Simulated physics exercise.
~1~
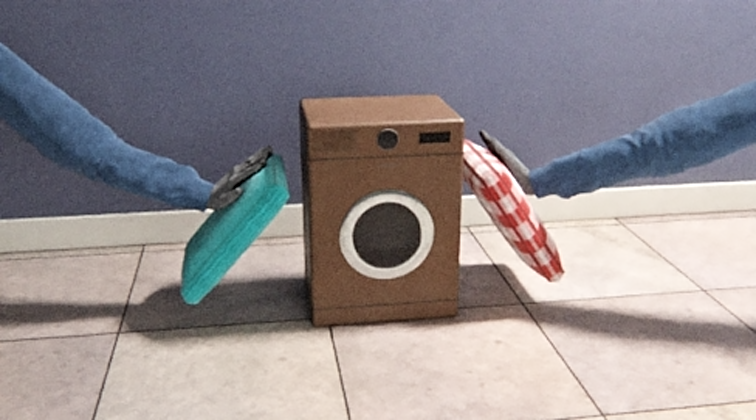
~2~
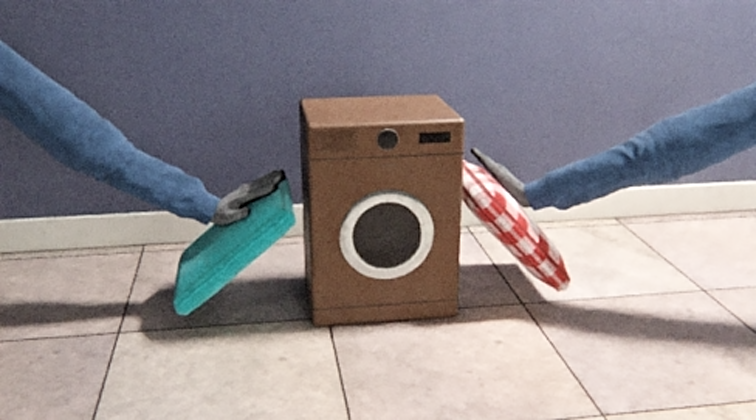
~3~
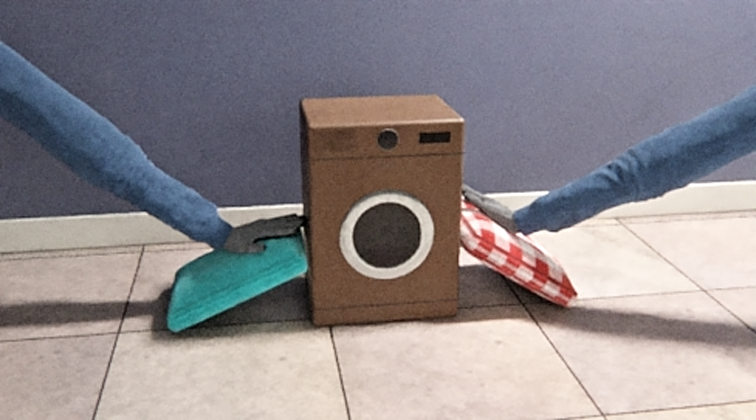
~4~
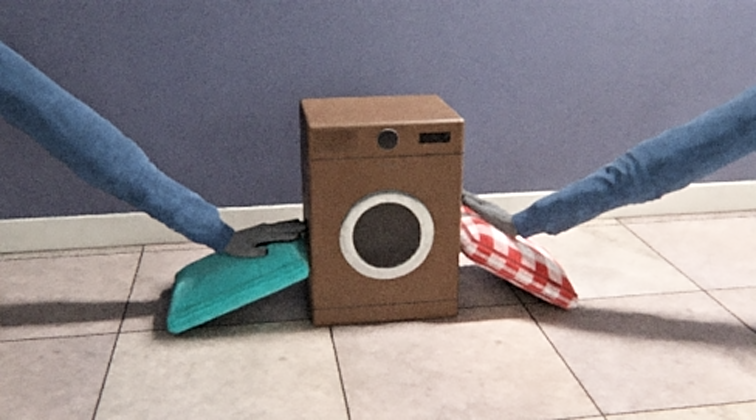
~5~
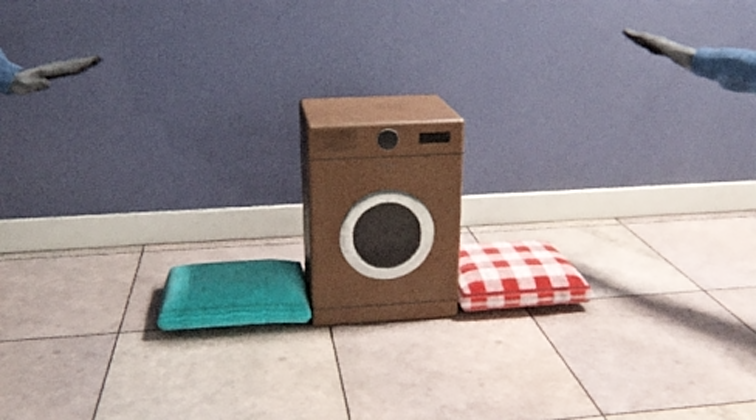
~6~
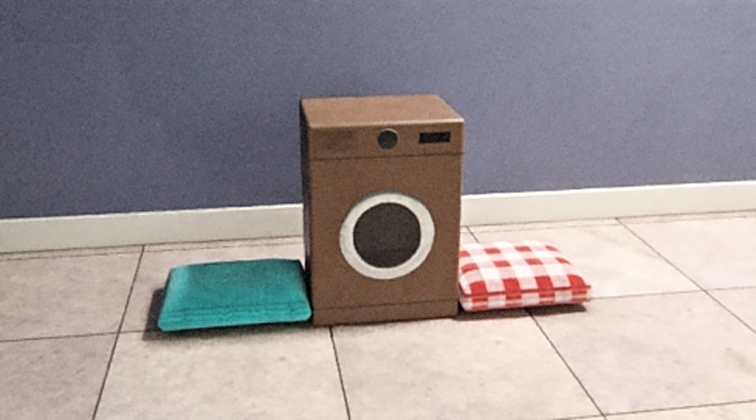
Two gloved hands leaned a turquoise soft bag and a red checked cushion against the left and right sides of a brown machine, lowering them as they tilted outward, then let go and pulled away, leaving both lying flat on the floor.
